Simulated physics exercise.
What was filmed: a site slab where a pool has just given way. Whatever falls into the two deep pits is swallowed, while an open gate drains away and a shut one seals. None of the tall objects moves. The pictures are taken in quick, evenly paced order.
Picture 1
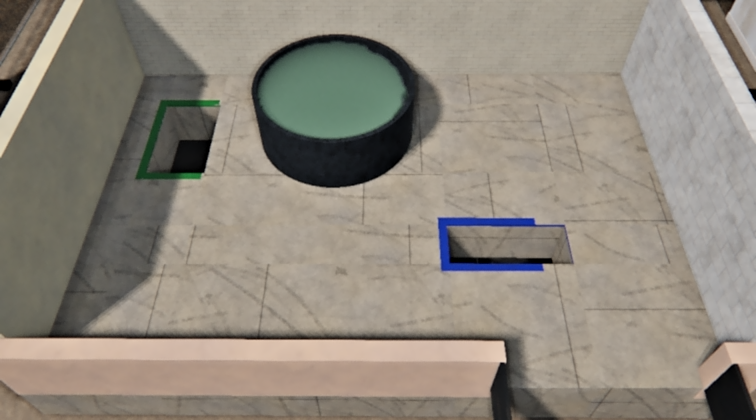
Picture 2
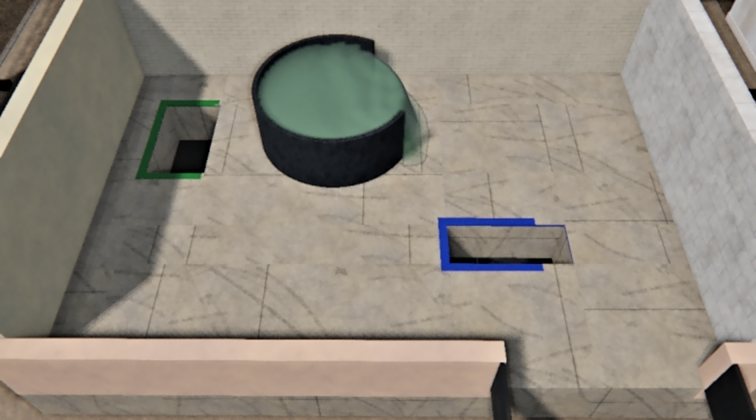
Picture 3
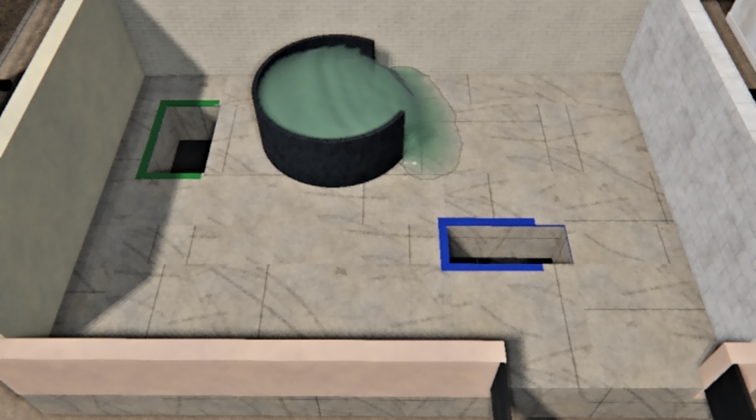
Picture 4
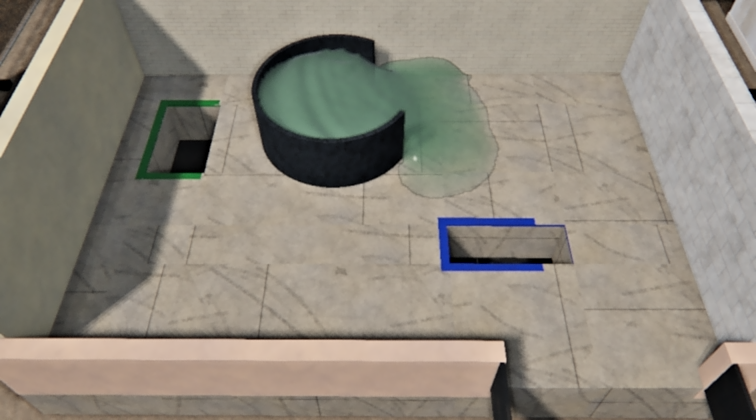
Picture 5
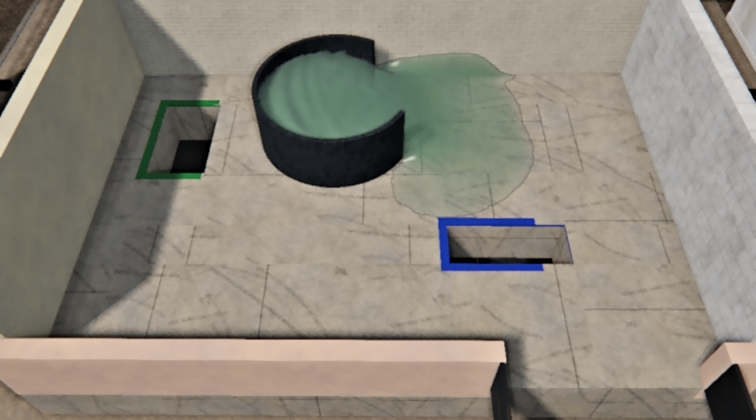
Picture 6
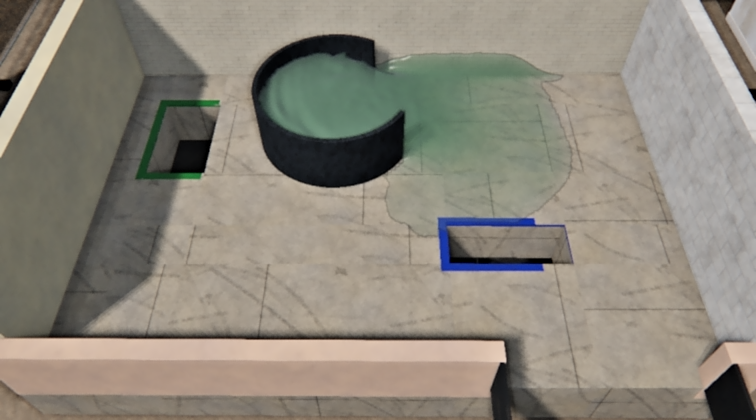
Pale green water sits still in a round, dark-walled pool at the back of a walled slab of grey stone, seen from above by an unmoving camera. A green-edged opening lies to the left, and a blue-edged one lies right of centre, nearer the front. The pool's right side opens, and water pours out rightward, fanning along the back wall and forward to the blue edging.
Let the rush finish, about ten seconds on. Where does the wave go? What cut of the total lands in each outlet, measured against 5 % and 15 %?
The gate gets a sizeable chunk - beyond fifteen per cent. The blue pit gets a sizeable chunk - beyond fifteen per cent. The green pit gets a mere sliver - short of five per cent.
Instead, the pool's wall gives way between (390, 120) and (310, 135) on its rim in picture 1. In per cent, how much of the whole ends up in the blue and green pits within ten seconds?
Blue 20 %, green 14 %.
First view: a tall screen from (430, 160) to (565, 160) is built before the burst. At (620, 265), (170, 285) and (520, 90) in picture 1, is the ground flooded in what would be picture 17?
Okay, the first comes out left untouched, the next left untouched, and the last soaked.
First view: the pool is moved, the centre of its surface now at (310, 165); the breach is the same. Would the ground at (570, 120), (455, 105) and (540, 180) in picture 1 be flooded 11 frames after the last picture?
Okay, first one got wet, second one got wet, last one got wet.
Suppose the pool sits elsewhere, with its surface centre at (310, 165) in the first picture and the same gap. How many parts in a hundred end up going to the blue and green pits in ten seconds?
I'd say the blue pit takes 35 % while the green pit takes 8 %.
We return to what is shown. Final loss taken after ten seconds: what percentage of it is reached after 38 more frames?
I get 65 percent.
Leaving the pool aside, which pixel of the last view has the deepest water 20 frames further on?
My pick is (715, 354).
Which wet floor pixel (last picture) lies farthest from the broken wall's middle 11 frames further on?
Approximate pixel: (715, 354).
A moment on, water covers 35 % of the floor; the gate 0 %, the blue pit 1 %, the green pit 0 %.
Next, water covers 35 % of the floor; the gate 0 %, the blue pit 2 %, the green pit 0 %.
Then, water covers 50 % of the floor; the gate 5 %, the blue pit 4 %, the green pit 0 %.
Later, water covers 55 % of the floor; the gate 25 %, the blue pit 14 %, the green pit 1 %.
In the end, water covers 70 % of the floor; the gate 36 %, the blue pit 25 %, the green pit 2 %.
